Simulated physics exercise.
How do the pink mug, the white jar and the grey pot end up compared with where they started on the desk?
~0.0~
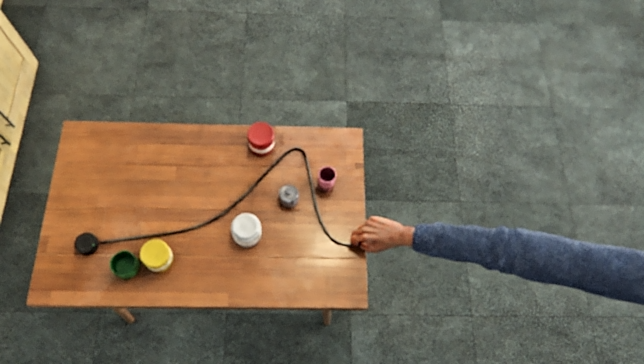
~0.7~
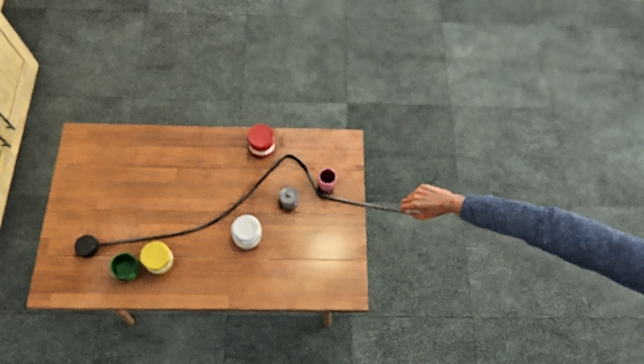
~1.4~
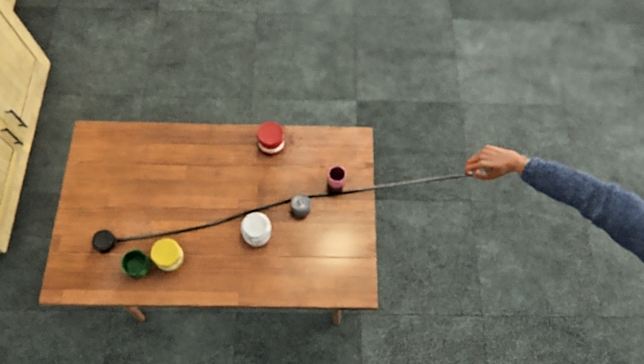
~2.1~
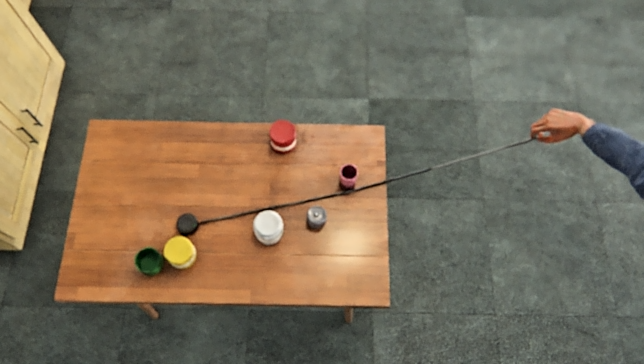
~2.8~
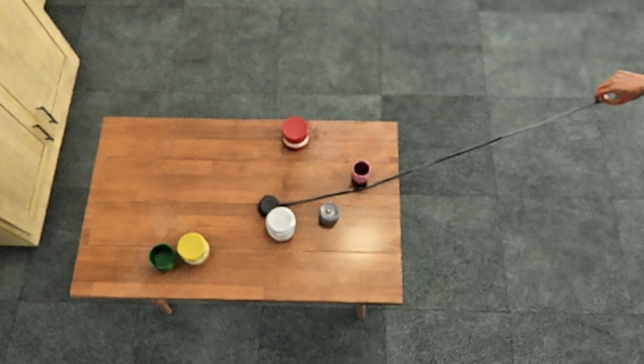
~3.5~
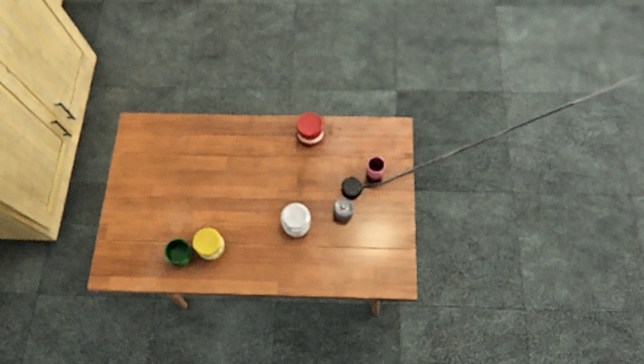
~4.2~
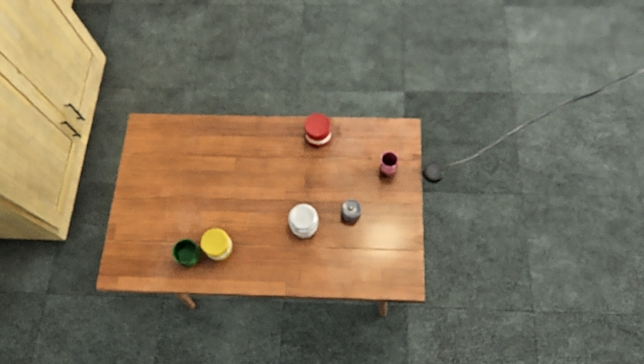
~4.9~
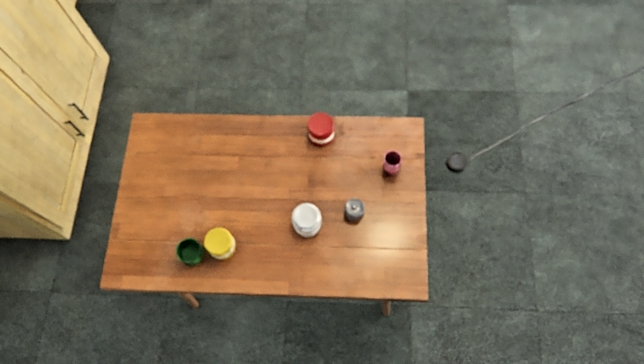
The pink mug and the white jar stay about where they were, while the grey pot ends a moderate distance from its starting spot, nearer the near edge of the desk.
